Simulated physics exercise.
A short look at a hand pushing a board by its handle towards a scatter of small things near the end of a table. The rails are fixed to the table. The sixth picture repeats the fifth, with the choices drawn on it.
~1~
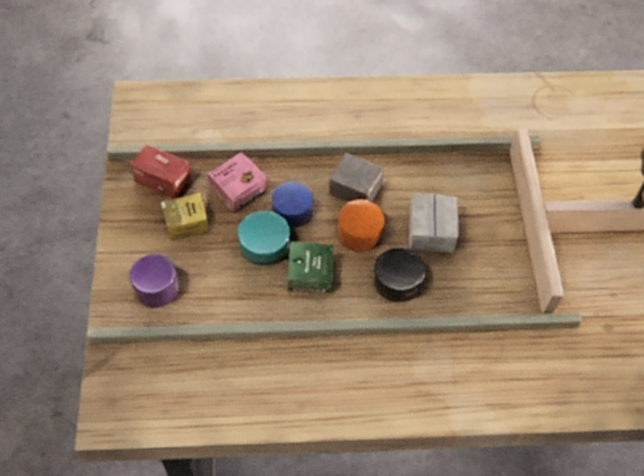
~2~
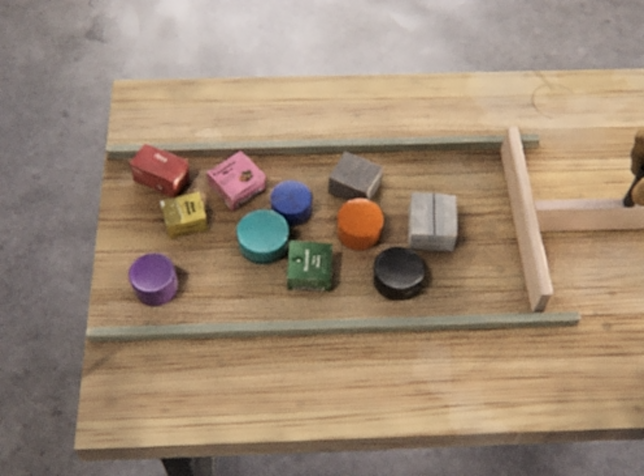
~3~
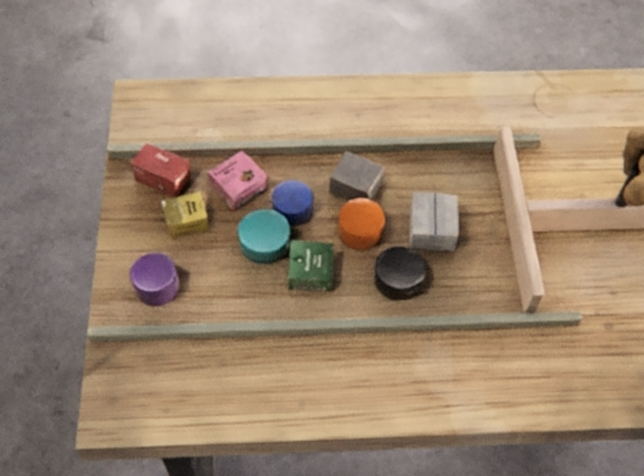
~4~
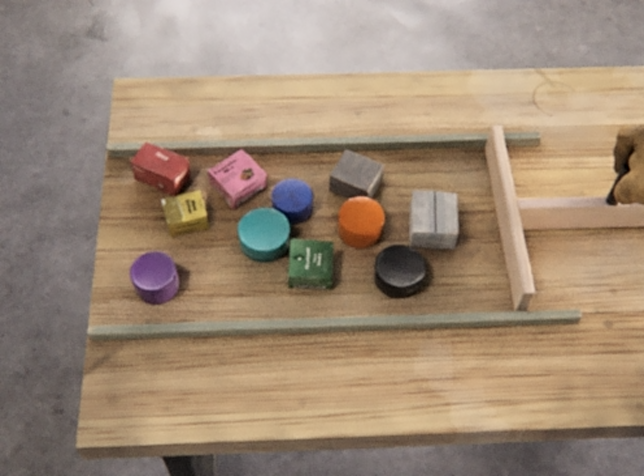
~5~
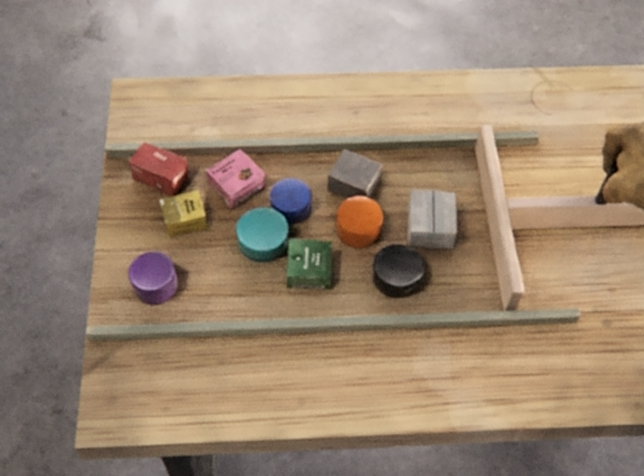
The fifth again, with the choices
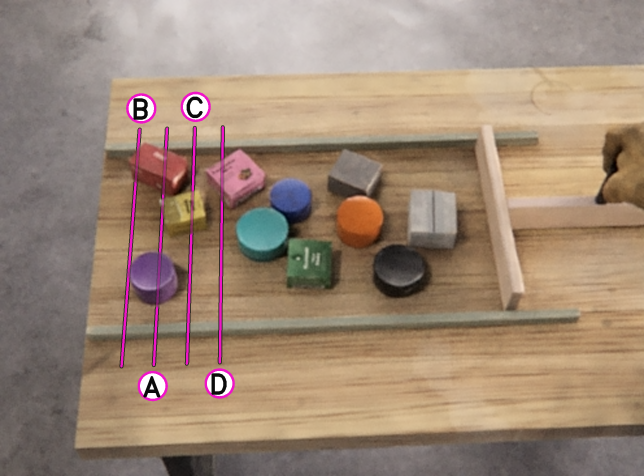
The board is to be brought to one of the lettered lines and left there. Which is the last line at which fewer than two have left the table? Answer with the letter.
D.
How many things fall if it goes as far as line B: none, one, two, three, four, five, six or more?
By then, six or more.
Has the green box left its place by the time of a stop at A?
Yes.
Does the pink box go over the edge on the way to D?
No.
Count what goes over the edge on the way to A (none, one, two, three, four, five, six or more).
In all, six or more.
On the marked copy, A at (161, 237); B at (131, 238); C at (191, 236); D at (222, 235).
With D. Early on, board (401, 207); black jar (373, 272); orange pot (324, 223).
Further on, board (300, 210); red packet (149, 167); purple jar (146, 283).
At the end, board (224, 212); red packet (109, 163); purple jar (100, 304); none fallen.
As for the rest, A drops eight; B drops eight; C drops four.
